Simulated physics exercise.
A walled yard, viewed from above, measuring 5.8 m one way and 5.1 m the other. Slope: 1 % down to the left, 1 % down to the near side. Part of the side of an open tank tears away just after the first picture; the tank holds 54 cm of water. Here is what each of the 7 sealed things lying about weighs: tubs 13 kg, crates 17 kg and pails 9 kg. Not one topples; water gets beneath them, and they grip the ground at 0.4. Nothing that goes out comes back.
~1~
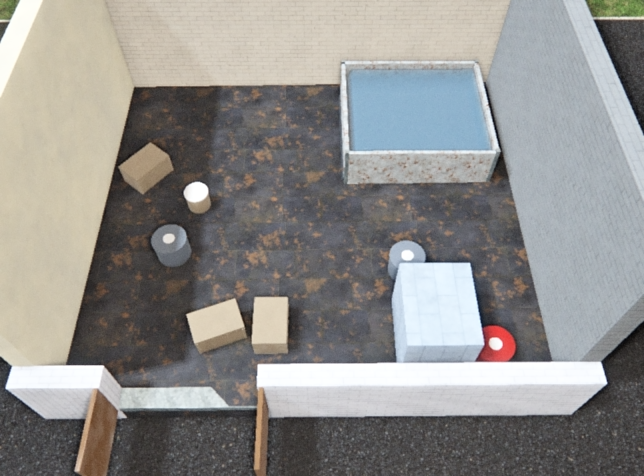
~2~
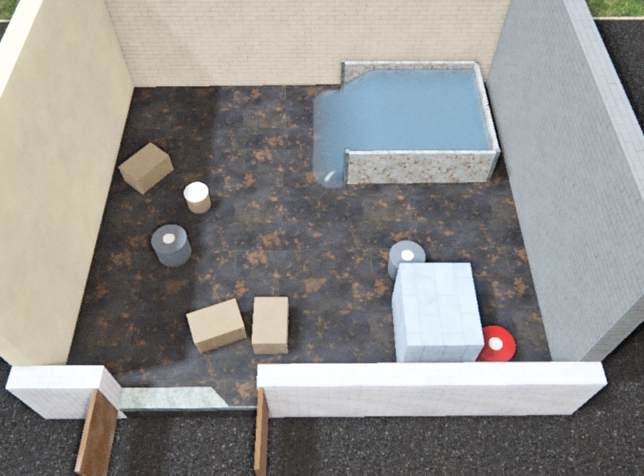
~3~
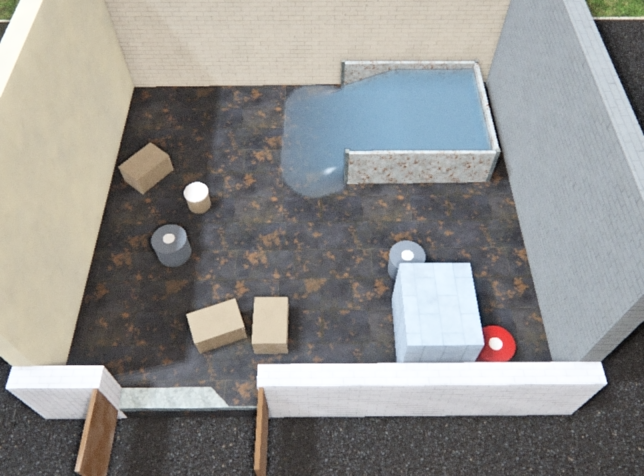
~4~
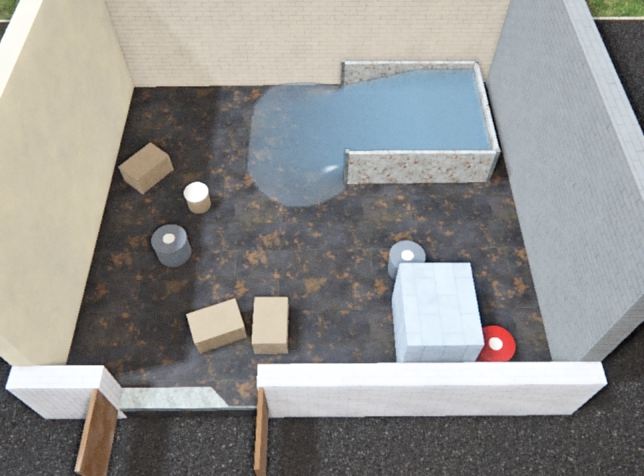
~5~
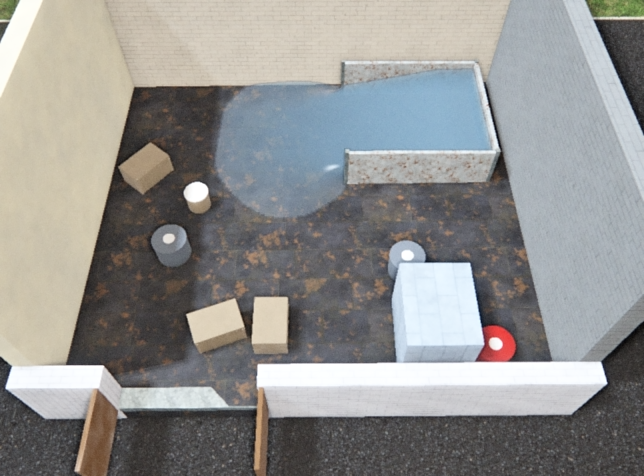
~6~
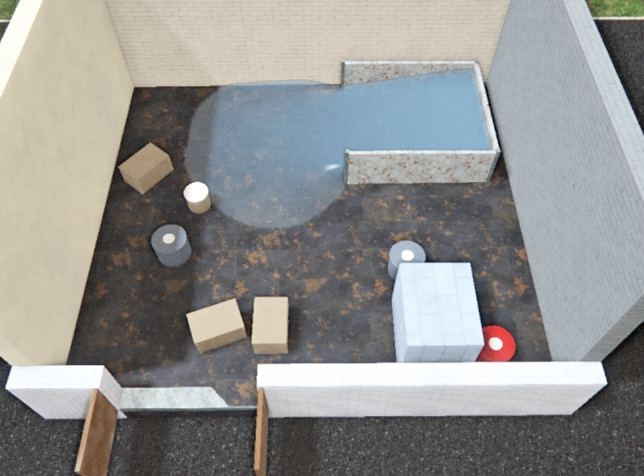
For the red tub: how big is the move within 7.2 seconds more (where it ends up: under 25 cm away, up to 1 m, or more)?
Chances are it never really leaves its spot.
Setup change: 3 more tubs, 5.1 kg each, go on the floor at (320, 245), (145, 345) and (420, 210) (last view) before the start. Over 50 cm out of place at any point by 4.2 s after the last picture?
Going through them in the order asked, they come out shy of the mark, clear of the mark and shy of the mark.
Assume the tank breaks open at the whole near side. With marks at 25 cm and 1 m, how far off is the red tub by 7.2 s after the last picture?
Note: Red tub displaced a long way.
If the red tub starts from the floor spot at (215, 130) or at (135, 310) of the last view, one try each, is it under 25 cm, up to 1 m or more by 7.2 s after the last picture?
Try one, it is swept a long way; try two, it is swept a long way.
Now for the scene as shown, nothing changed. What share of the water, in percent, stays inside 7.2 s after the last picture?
72 %.
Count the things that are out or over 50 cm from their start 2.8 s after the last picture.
I count 3.
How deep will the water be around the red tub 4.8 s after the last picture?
0 cm, roughly.
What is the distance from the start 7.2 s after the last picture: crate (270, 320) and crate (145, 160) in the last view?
140 cm, washed out.
Then, 0.9 s after the last picture the red tub is near (496, 344), 0.0 m from its start, aground; 0 of 7 are out; 1 afloat.
Then, 2.8 s after the last picture the red tub is near (496, 344), 0.0 m from its start, aground; 0 of 7 are out; 3 afloat.
Then, 4.8 s after the last picture the red tub is near (496, 344), 0.0 m from its start, aground; 3 of 7 are out; 1 afloat.
Then, 7.2 s after the last picture the red tub is near (496, 344), 0.0 m from its start, aground; 3 of 7 are out; 2 afloat.
